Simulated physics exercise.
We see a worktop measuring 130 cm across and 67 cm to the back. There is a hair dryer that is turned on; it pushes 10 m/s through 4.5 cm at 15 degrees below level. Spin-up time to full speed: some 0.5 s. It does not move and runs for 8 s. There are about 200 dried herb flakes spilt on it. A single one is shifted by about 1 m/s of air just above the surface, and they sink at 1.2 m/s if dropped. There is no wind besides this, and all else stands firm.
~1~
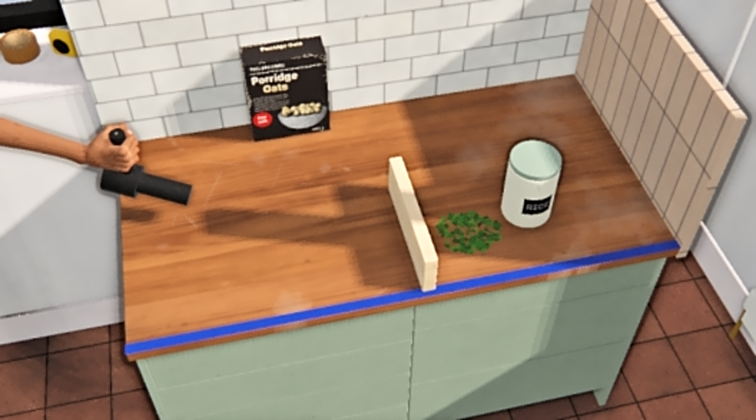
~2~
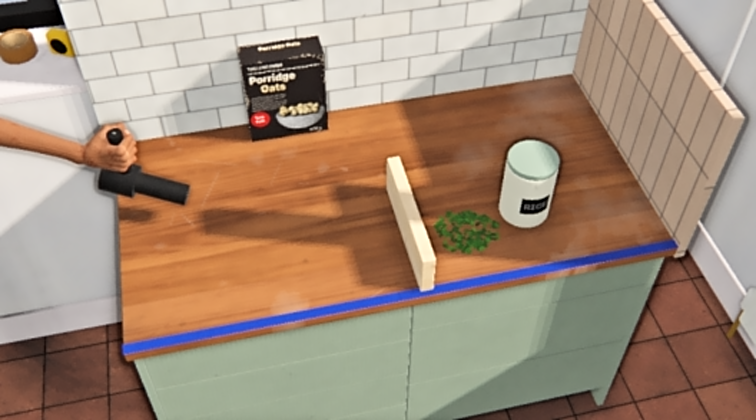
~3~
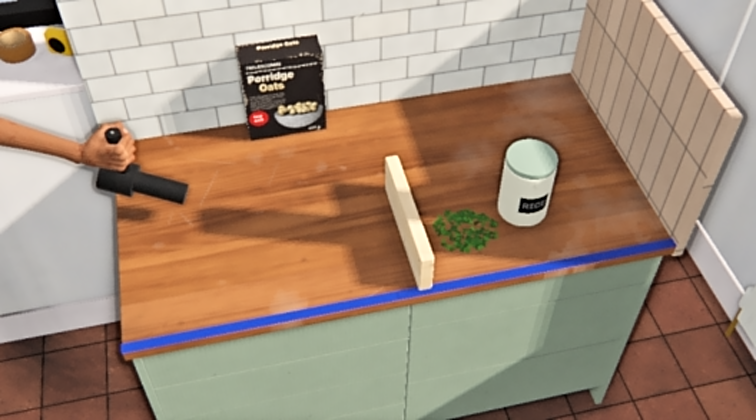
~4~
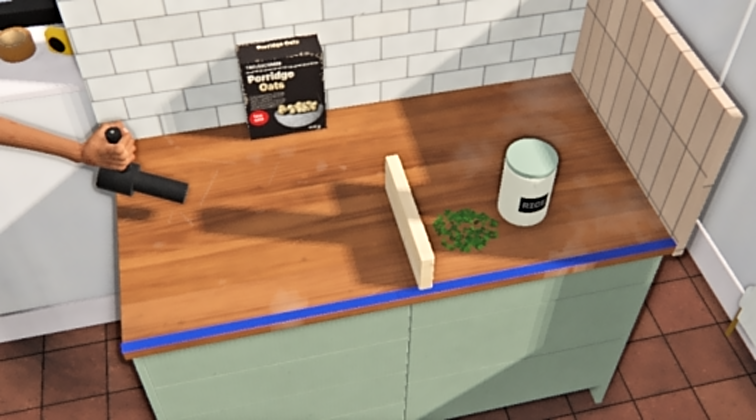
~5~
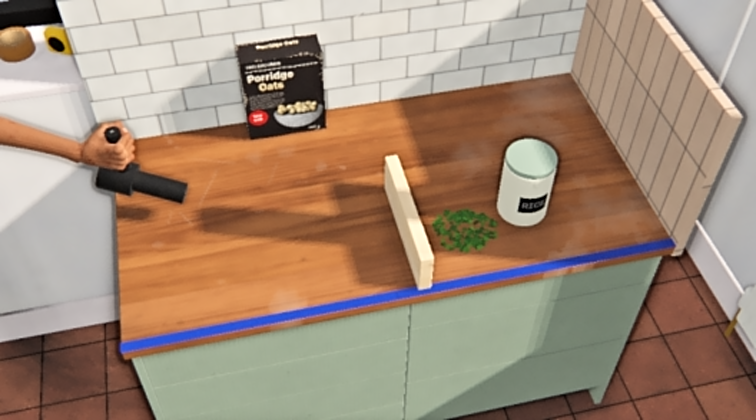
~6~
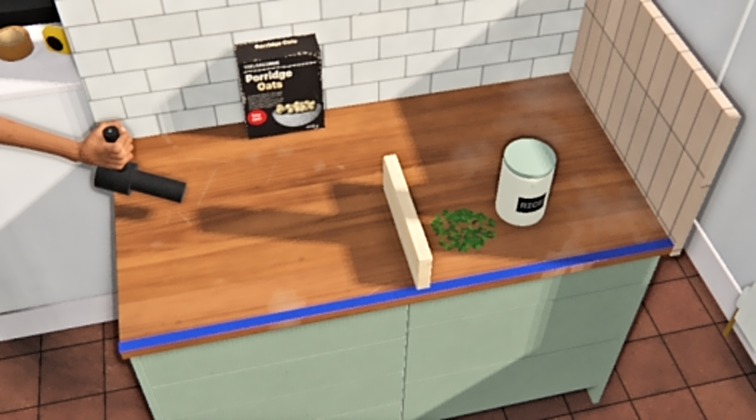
The clip opens on a wooden worktop with a blue front edge, where a hand at the left holds a black hair dryer pointing right, toward an upright pale board, green herb flakes and a white jar. The view drifts very slightly, while the flakes, board, jar and oats box stay in place throughout.
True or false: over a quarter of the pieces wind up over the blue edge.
False.
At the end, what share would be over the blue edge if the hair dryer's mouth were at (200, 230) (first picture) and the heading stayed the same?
Then the share would be close to 0 percent.
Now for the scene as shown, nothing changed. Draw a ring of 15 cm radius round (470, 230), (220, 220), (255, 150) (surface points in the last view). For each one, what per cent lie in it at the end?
Taking the spots one by one, around 100 %, 0 % and 0 %.
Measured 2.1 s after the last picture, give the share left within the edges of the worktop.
Around 100 %.
Then, 1.2 s after the last picture, 0 % are on the move or not yet settled, 0 % are over the blue edge; the middle of those still in play is near (463, 229).
Then, 2.1 s after the last picture, 0 % are on the move or not yet settled, 0 % are over the blue edge; the middle of those still in play is near (463, 229).
Then, 4.0 s after the last picture, 0 % are on the move or not yet settled, 0 % are over the blue edge; the middle of those still in play is near (463, 229).
Then, 7.6 s after the last picture, at the end, 0 % are over the blue edge; the middle of those still in play is near (463, 229).
